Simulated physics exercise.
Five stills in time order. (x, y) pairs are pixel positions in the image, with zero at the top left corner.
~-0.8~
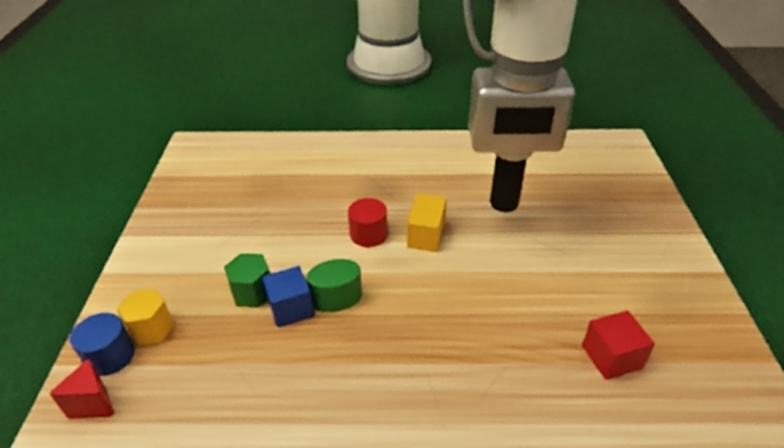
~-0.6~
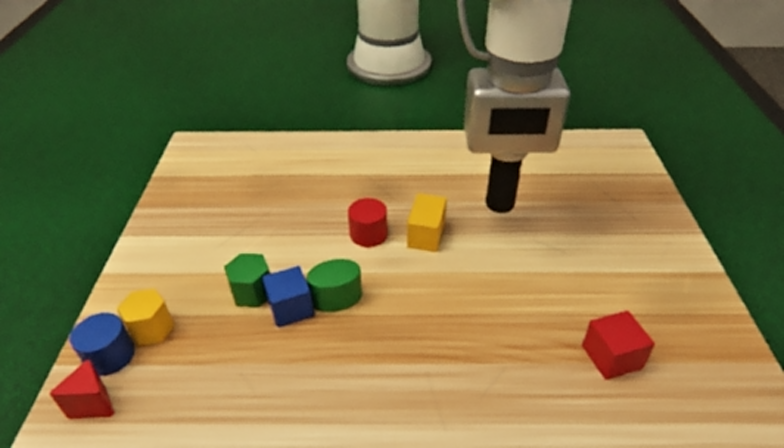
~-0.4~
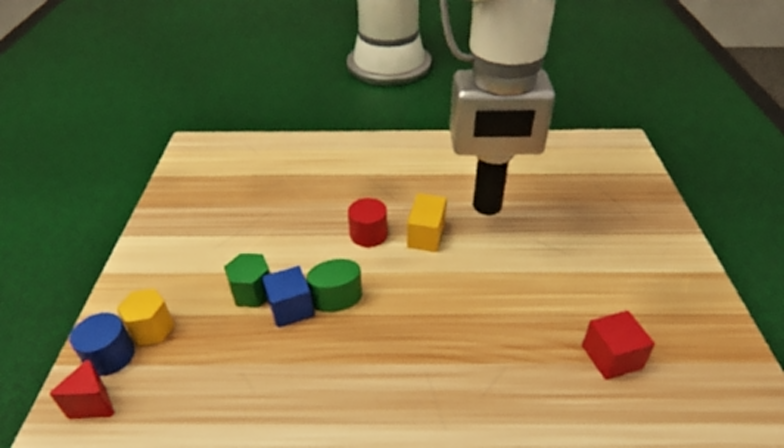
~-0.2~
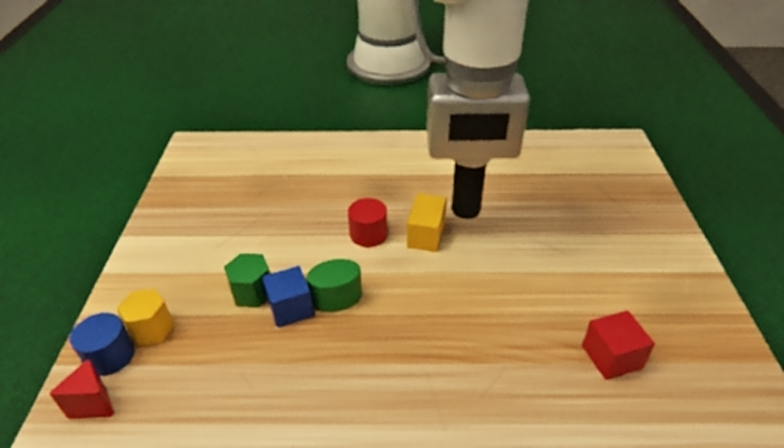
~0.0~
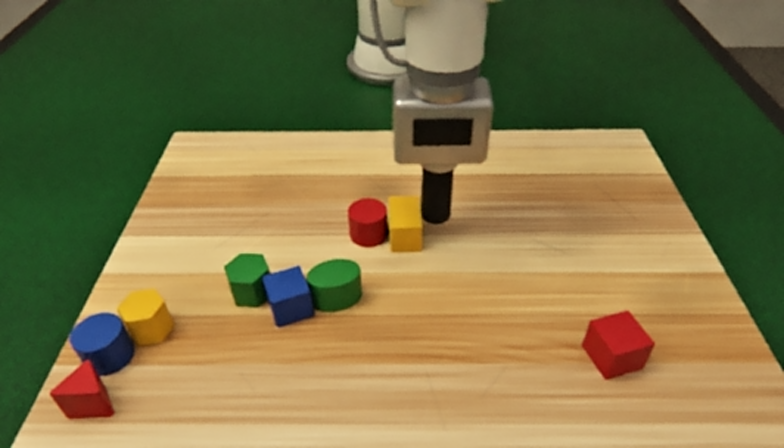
A robotic arm with a black pusher hangs over a pale wooden board on a green surface, seen from the front and slightly above by a still camera. A red round block and a yellow block sit near the middle, with green, blue, yellow and red blocks to the left and a red cube at right. The arm glides left and pushes the yellow block against the red round one.
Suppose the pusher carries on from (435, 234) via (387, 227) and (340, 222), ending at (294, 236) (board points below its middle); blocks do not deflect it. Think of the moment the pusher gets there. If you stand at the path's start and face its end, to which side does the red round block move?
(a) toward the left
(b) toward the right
Letter a.
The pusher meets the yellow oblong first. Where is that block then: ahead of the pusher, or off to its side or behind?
It is still ahead of the pusher.
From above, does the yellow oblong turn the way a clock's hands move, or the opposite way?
It spins anti-clockwise.
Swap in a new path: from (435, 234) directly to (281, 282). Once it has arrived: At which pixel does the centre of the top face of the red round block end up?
My best guess is (306, 202).
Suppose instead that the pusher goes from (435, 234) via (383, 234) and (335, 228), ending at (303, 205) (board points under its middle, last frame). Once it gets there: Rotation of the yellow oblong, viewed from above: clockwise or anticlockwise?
Counter-clockwise, from overhead.
The first path, step by step. One third of the way, pusher (386, 209); red round block (321, 213); yellow oblong (356, 207), turned 15° anticlockwise.
Two thirds of the way, pusher (338, 204); red round block (278, 221); yellow oblong (308, 205), turned 30° anticlockwise.
At the end, pusher (291, 218); green hexagon still; red round block (226, 237); yellow oblong (259, 218), turned 25° anticlockwise.
